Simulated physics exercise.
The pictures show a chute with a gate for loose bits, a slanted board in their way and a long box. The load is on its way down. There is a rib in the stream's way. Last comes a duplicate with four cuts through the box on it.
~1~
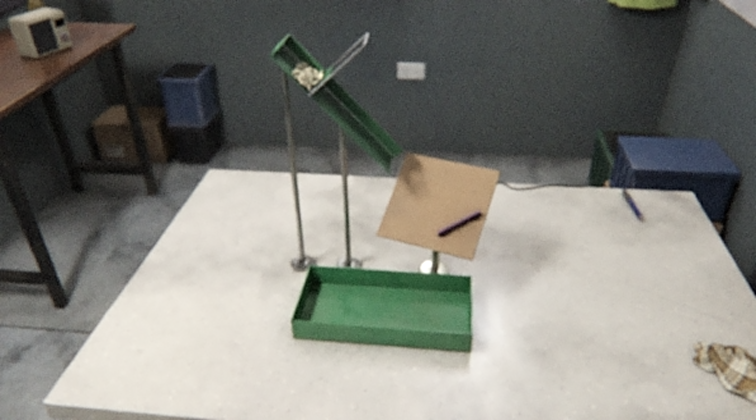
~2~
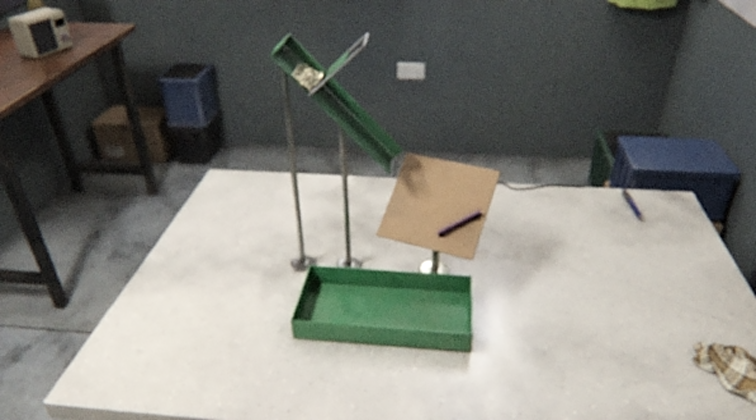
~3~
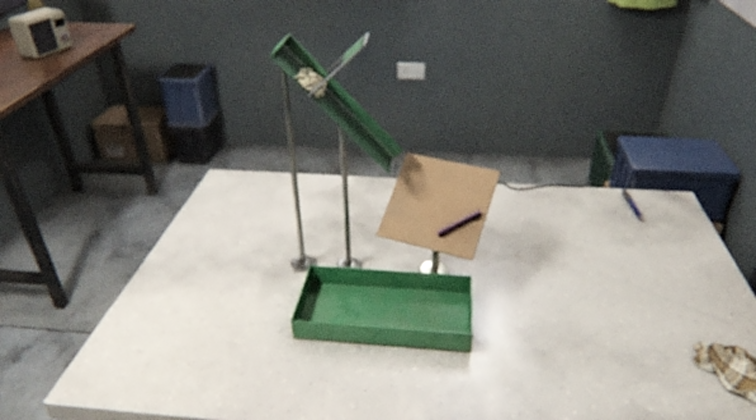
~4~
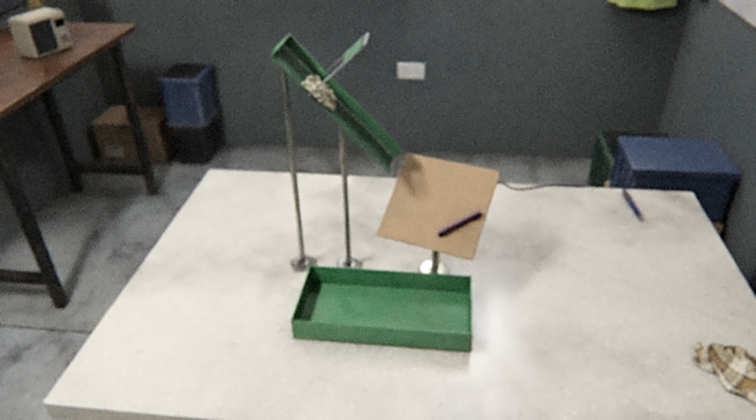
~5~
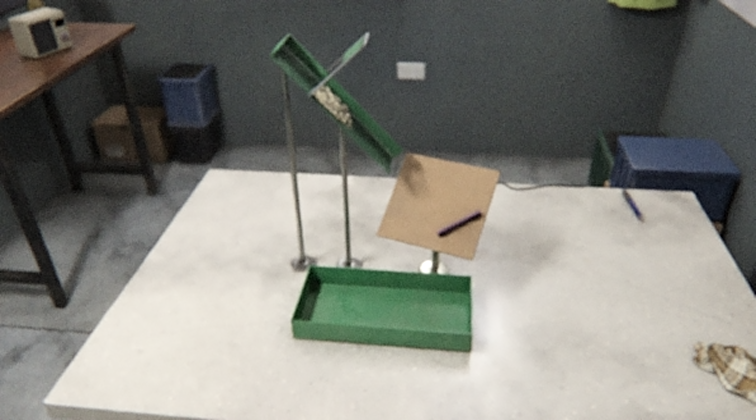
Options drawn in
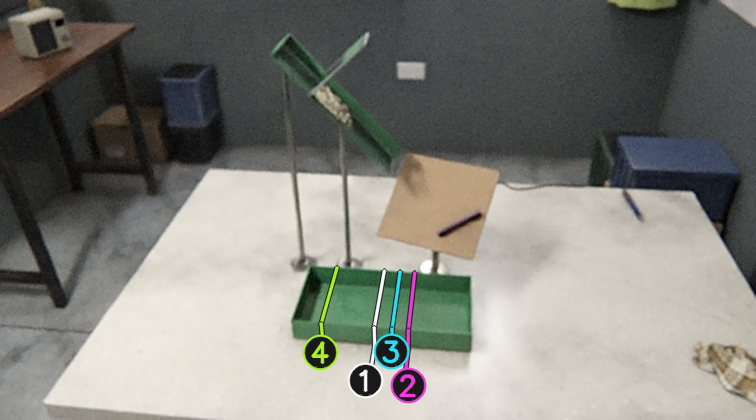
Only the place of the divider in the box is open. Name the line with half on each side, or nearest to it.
Use line 2.
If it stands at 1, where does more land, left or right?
More lands on the right.
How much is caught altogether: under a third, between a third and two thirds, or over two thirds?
Over two thirds.
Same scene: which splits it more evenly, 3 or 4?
3.
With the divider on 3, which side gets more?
Right.
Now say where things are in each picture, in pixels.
The first picture shows load behind the gate near (311, 75), white beans; lip of the chute near (390, 167), sloping steeply.
The second picture shows middle of the board near (438, 203), tilted fairly steeply; middle of its low edge near (423, 247); of its high edge near (452, 162).
The third picture shows front corners of the box near (291, 320) and (472, 334), empty; front of the load near (322, 94).
The fourth picture shows middle of the load near (323, 89); its front near (333, 108), close to a quarter of the way to the lip; rib from (480, 211) to (437, 233).
The fifth picture shows middle of the load near (332, 100); its front near (350, 121), close to half of the way to the lip.
On the marked copy, line 1 crosses the front rim at (374, 326); line 2 crosses the front rim at (408, 329); line 3 crosses the front rim at (392, 328); line 4 crosses the front rim at (321, 322).
With 1, of what is caught, a small share on the left of the divider, all but a few on the right.
With 2, of what is caught, close to half on the left of the divider, close to half on the right.
With 3, of what is caught, close to a quarter on the left of the divider, the bulk on the right.
With 4, of what is caught, none at all on the left of the divider, the whole lot on the right.
